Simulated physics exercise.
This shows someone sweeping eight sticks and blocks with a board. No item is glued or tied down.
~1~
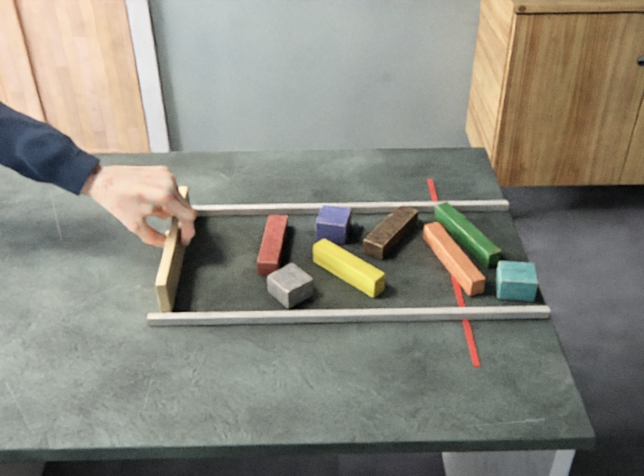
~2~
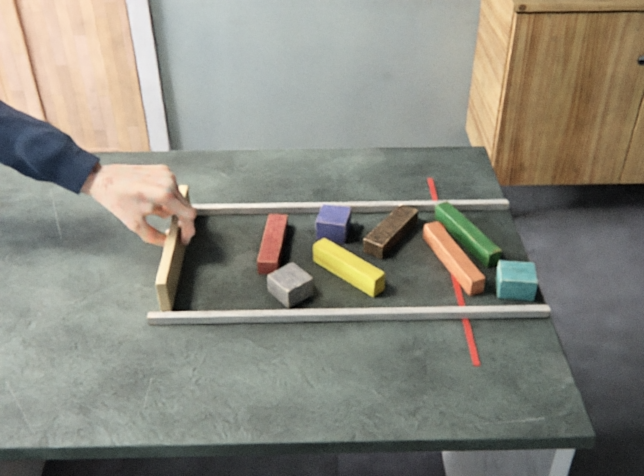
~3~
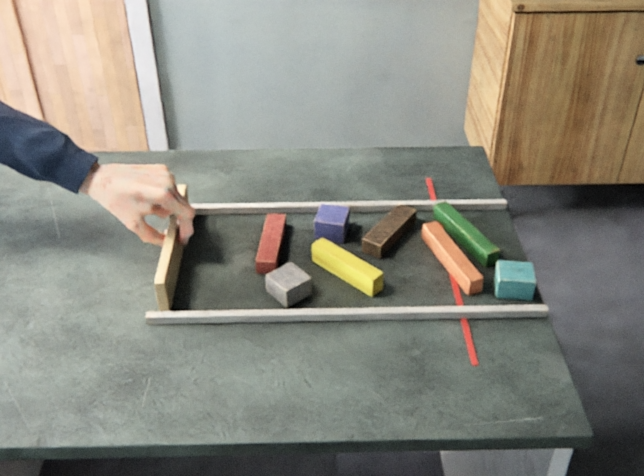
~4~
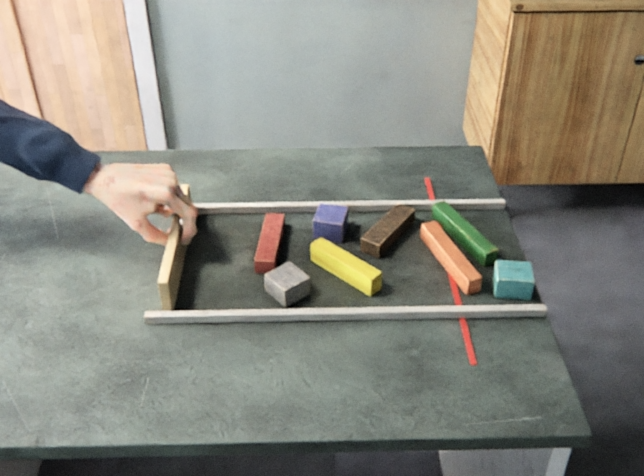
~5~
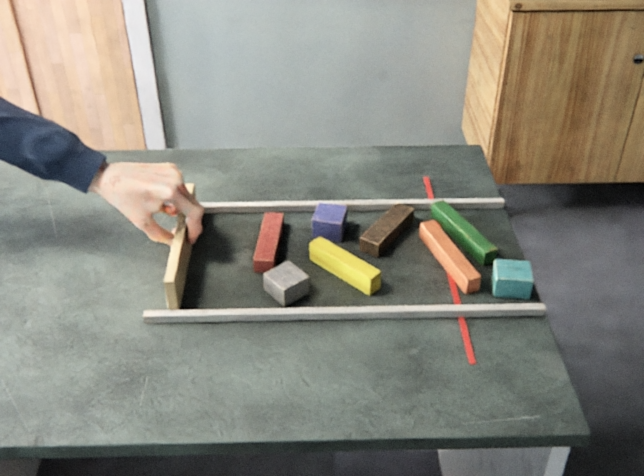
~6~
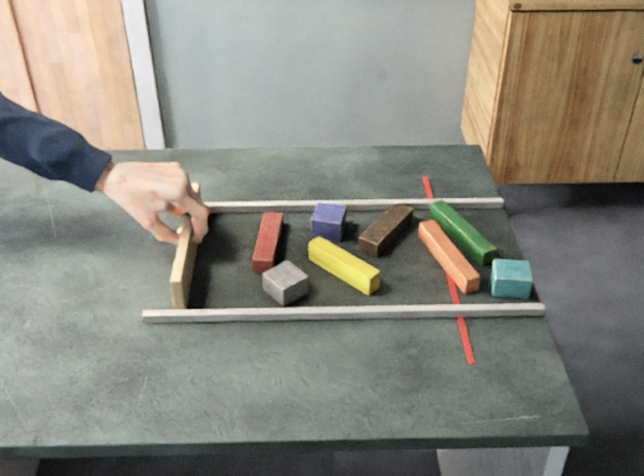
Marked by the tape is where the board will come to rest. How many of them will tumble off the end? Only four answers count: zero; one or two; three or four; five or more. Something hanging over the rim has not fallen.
My answer: One or two.
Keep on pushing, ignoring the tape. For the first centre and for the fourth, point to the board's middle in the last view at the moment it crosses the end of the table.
(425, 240), later (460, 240).
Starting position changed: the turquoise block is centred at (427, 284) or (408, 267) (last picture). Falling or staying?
Place by place, it remains up; remains up.
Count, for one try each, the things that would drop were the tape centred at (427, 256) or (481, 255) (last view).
Try by try, 0 and 4.
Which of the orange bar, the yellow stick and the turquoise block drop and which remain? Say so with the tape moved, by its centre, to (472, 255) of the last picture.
One by one: The orange bar topples, the yellow stick holds its spot, the turquoise block topples.
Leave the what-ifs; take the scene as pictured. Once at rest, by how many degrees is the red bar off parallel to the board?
About 0°.
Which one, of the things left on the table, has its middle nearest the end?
Orange bar.
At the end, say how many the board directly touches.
Counting them up gives 2.
Soon after, none off yet; turquoise block at rest near (511, 279); green bar at rest near (461, 232); orange bar at rest near (448, 255).
After that, none off yet; turquoise block at rest near (511, 279); green bar at rest near (463, 231); orange bar moving near (458, 255).
In the end, the number that fall off is one or two; gone, green bar and turquoise block.
